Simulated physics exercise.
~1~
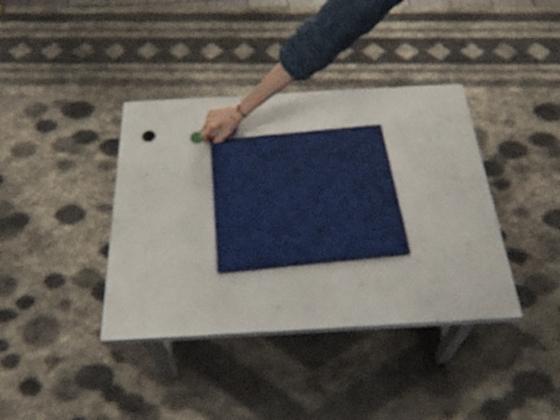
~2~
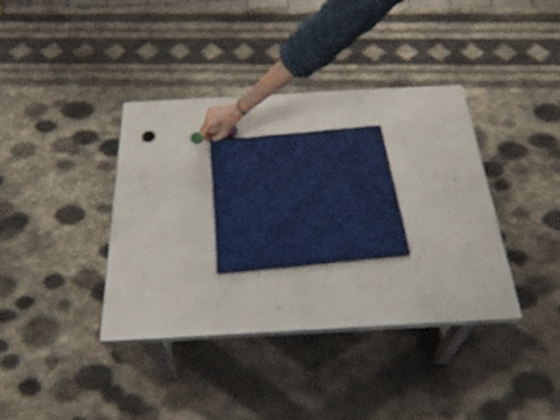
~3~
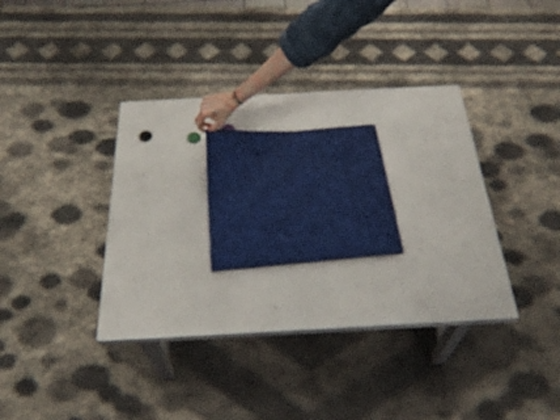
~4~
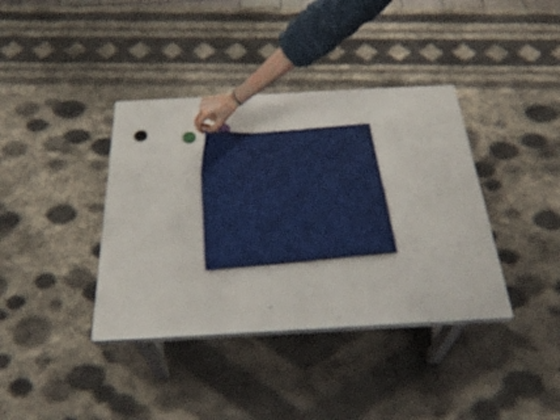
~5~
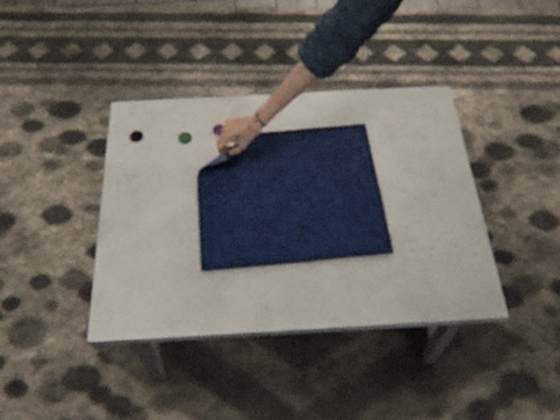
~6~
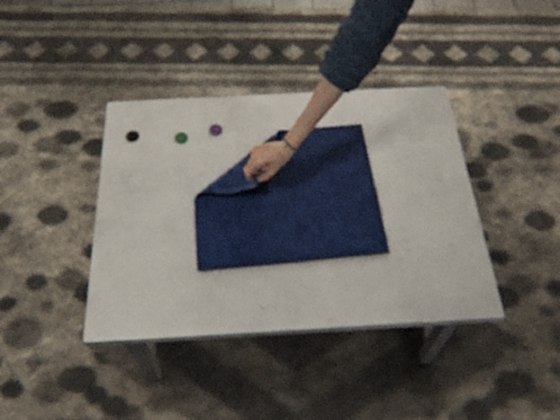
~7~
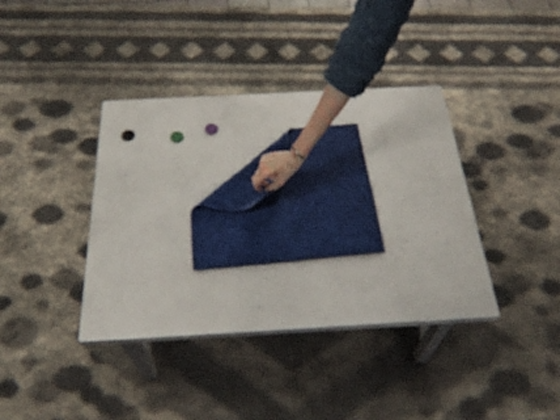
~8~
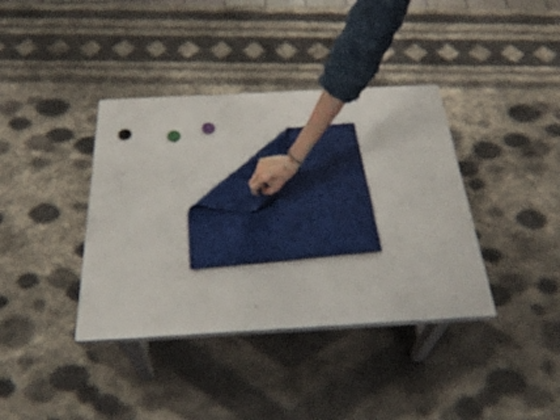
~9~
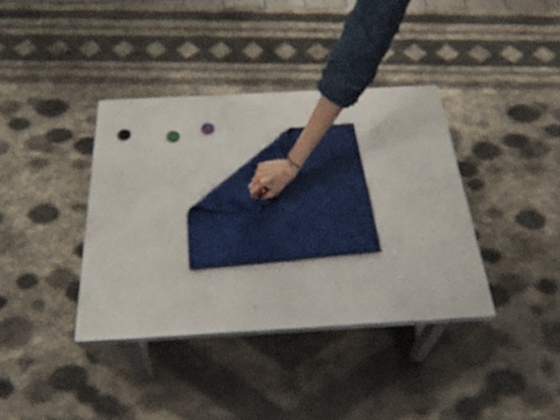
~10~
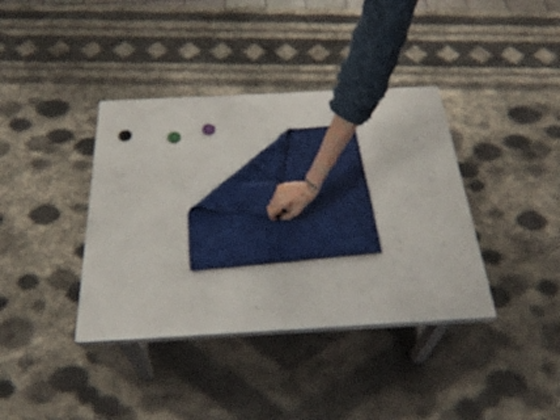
A pale rectangular table stands on a dark-spotted, patterned floor, seen from high above at an angle. A dark blue hand towel lies flat near its middle, with a black token and a green disc in the far left area. An arm in a dark blue sleeve reaches in from the top and pinches the towel's far left corner. The hand lifts the corner and draws it right and toward the viewer, revealing a purple token, while the view pans slightly right. It sets the corner down on the towel, leaving a diagonal fold and all three small pieces uncovered.
